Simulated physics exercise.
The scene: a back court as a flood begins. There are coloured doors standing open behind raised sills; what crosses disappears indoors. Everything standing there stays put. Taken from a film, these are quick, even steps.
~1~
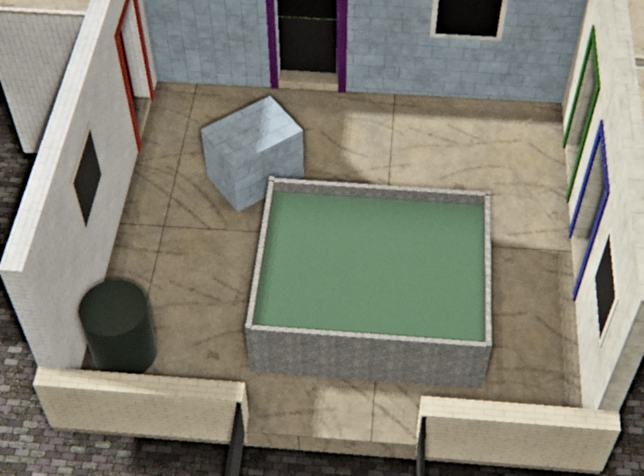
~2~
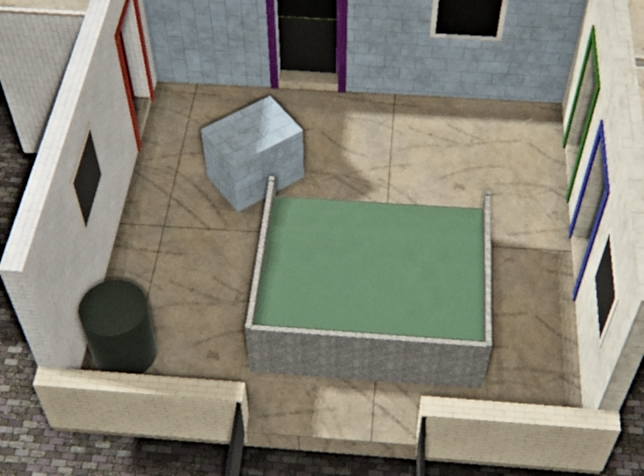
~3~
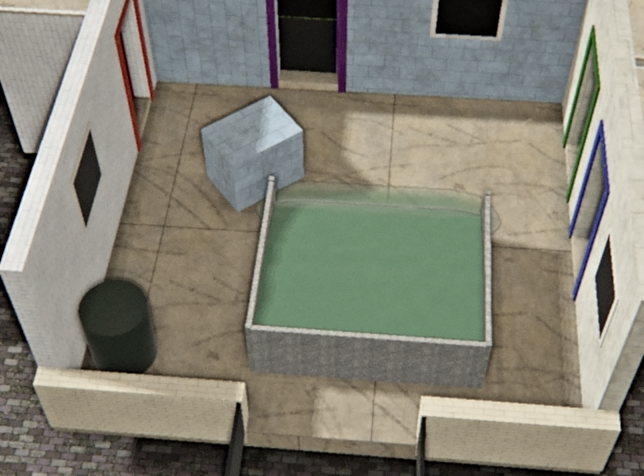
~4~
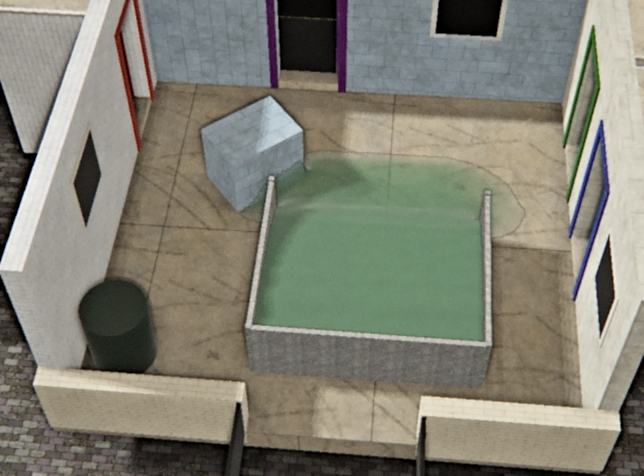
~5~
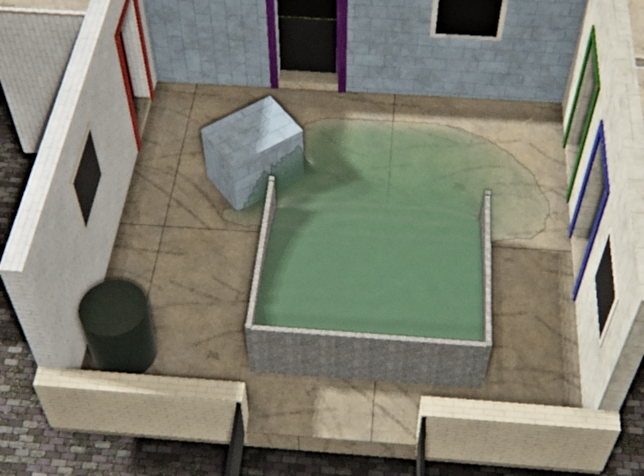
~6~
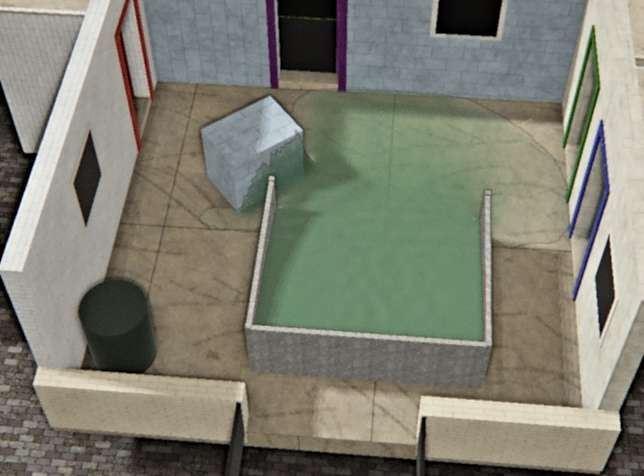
Green water poured out of an open tank when its far side vanished, spreading across the courtyard floor, washing against the pale block and fanning back toward the blue wall and out to the right.
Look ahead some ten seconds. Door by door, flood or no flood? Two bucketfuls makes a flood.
Result: The green door sees more than two buckets come in, the purple door sees more than two buckets come in, the blue door sees more than two buckets come in, the red door sees more than two buckets come in.
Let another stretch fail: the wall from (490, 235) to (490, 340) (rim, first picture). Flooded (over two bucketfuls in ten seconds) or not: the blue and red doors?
In that setup the blue door runs over the limit, but the red door runs over the limit.
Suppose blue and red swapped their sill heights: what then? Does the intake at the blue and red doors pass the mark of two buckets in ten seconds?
In that case the blue door overflows the limit and the red door overflows the limit.
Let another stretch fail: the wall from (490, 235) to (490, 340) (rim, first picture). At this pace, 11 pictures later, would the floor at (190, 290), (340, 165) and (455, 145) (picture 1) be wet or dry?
Going in your order, I'd say still bare, then still bare, then drenched.
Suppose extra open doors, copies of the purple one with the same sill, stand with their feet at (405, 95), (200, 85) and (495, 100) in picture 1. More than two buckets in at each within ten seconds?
First door gets past it, second door doesn't reach it, third door gets past it.
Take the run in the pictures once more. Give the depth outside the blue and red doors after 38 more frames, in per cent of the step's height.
Some 140 percent, then some 220 percent.
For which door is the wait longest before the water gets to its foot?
The door marked red.
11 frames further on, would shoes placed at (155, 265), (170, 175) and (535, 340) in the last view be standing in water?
The three points read soaked through, clear and clear.
A moment on, water covers 45 % of the floor; the green door wet at the sill, nothing in, the purple door over two buckets in, the blue door wet at the sill, nothing in, the red door not reached.
Next, water covers 65 % of the floor; the green door under two buckets in, the purple door far over two buckets in, the blue door wet at the sill, nothing in, the red door wet at the sill, nothing in.
Then, water covers 90 % of the floor; the green door far over two buckets in, the purple door far over two buckets in, the blue door under two buckets in, the red door far over two buckets in.
Later, water covers 100 % of the floor; the green door far over two buckets in, the purple door far over two buckets in, the blue door over two buckets in, the red door far over two buckets in.
In the end, water covers 95 % of the floor; the green door far over two buckets in, the purple door far over two buckets in, the blue door far over two buckets in, the red door far over two buckets in.
